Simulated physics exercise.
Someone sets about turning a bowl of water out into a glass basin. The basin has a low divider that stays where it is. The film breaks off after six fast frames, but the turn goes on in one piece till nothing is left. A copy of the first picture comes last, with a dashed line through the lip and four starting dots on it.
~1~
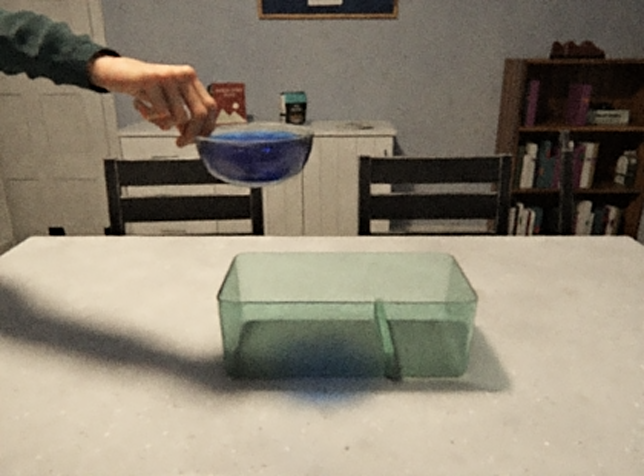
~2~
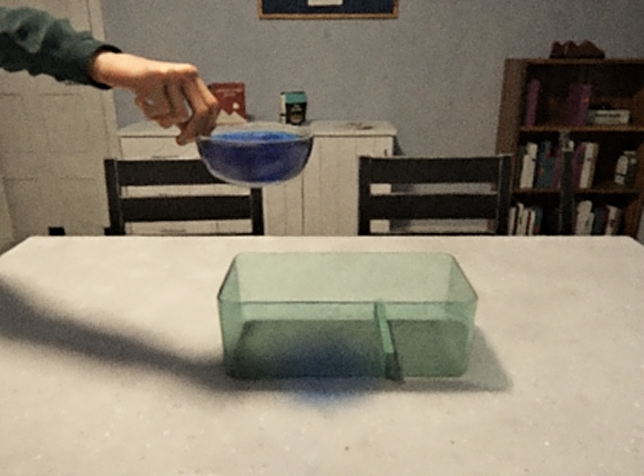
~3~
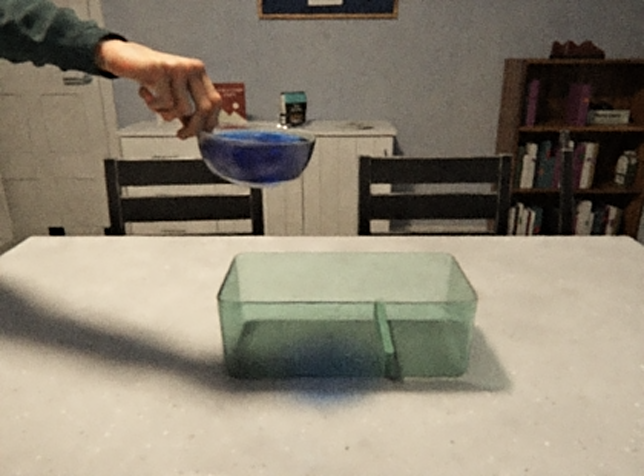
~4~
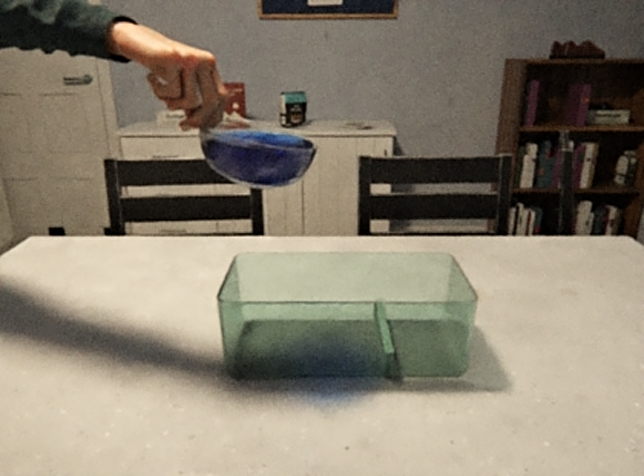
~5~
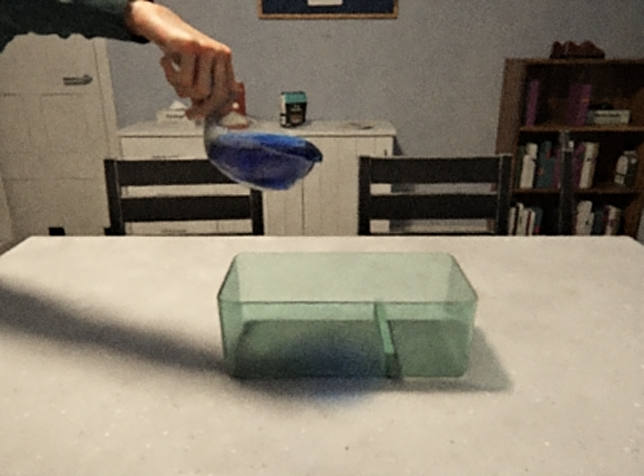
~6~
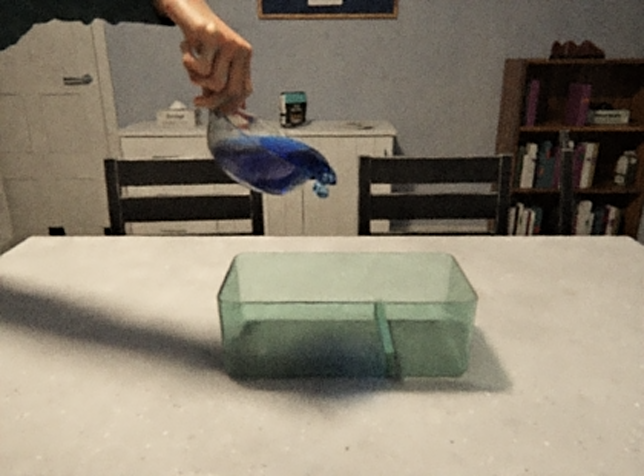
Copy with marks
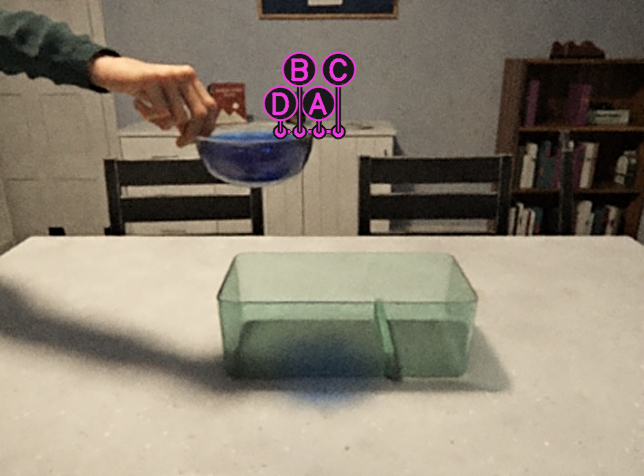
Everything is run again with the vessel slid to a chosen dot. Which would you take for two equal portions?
Dot C does it best.
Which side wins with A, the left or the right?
The left one.
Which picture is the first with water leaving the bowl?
Picture 5.
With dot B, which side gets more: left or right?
More ends on the left.
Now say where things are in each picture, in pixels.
Upright, lip at (311, 131); basin from (226, 372) to (466, 373); top of the wall at (383, 322); nothing has left yet.
Upright, lip at (312, 133); nothing has left yet.
Tipped about 6°, lip at (313, 138); nothing has left yet.
Tipped about 14°, lip at (315, 145); nothing has left yet.
Tipped about 24°, lip at (316, 156); water is over the lip, down to (320, 159).
Tipped about 35°, lip at (315, 168); water is over the lip, down to (323, 194).
On the marked copy, A at (318, 131); B at (299, 131); C at (338, 131); D at (280, 131).
For dot A, about 73 % ends left of the wall and 25 % right of it.
For dot B, about 91 % ends left of the wall and 7 % right of it.
For dot C, about 50 % ends left of the wall and 48 % right of it.
For dot D, about 86 % ends left of the wall and 12 % right of it.
